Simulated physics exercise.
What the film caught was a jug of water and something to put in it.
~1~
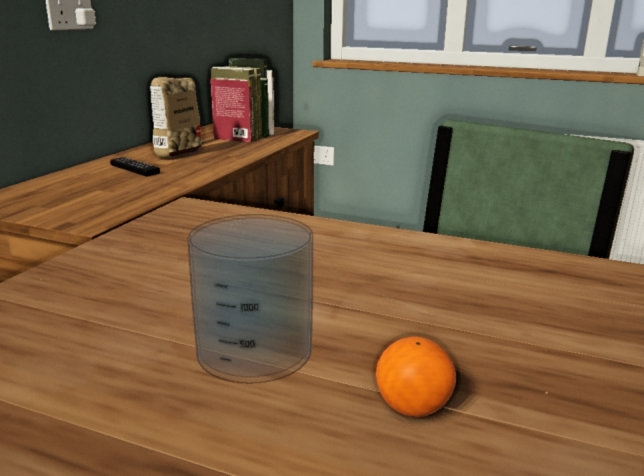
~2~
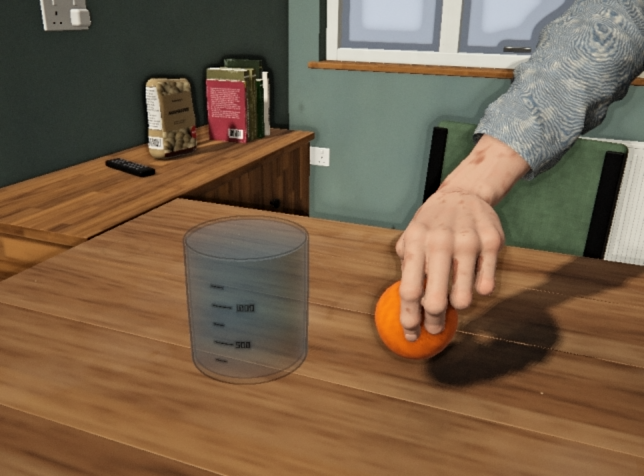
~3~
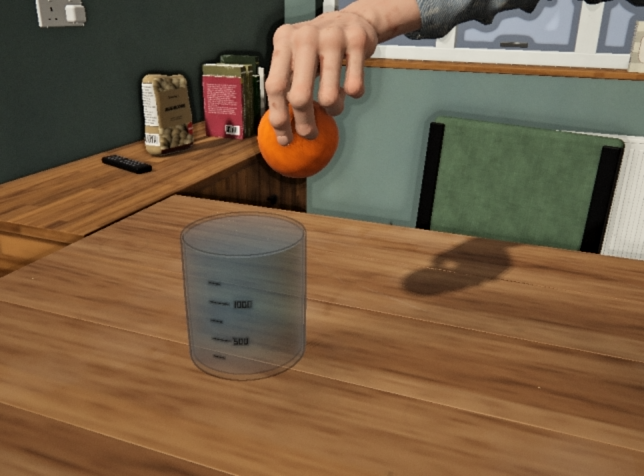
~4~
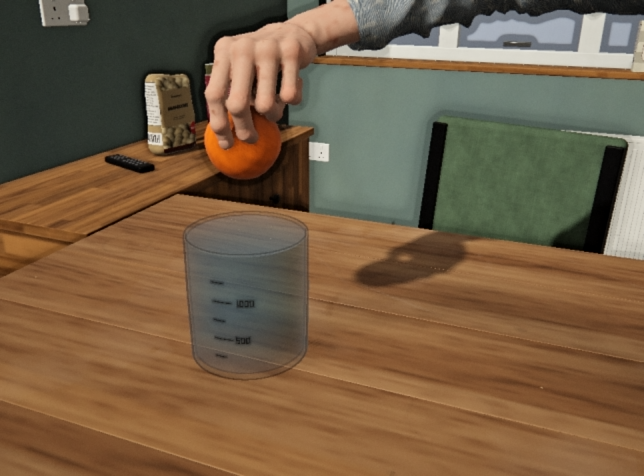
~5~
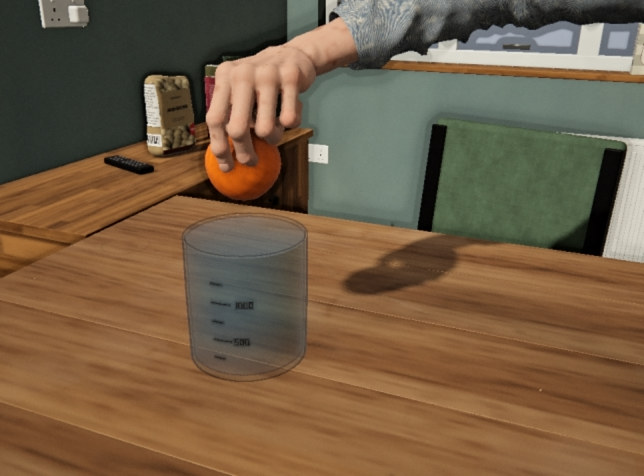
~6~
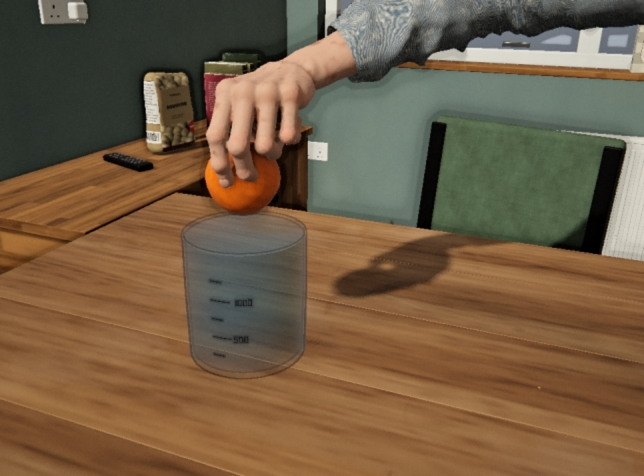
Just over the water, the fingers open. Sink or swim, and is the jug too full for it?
The thing stays afloat, and the jug spills over.
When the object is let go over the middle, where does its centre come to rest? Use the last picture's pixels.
Roughly at (245, 249).
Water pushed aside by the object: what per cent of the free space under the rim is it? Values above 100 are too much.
Estimate: Roughly 340 per cent.
Next, the orange enters the water; the jug is full to the brim; it has run over.
After that, the orange comes up again; the jug is full to the brim; it has run over.
Finally, the orange rides on the surface; the jug is full to the brim; it has run over.
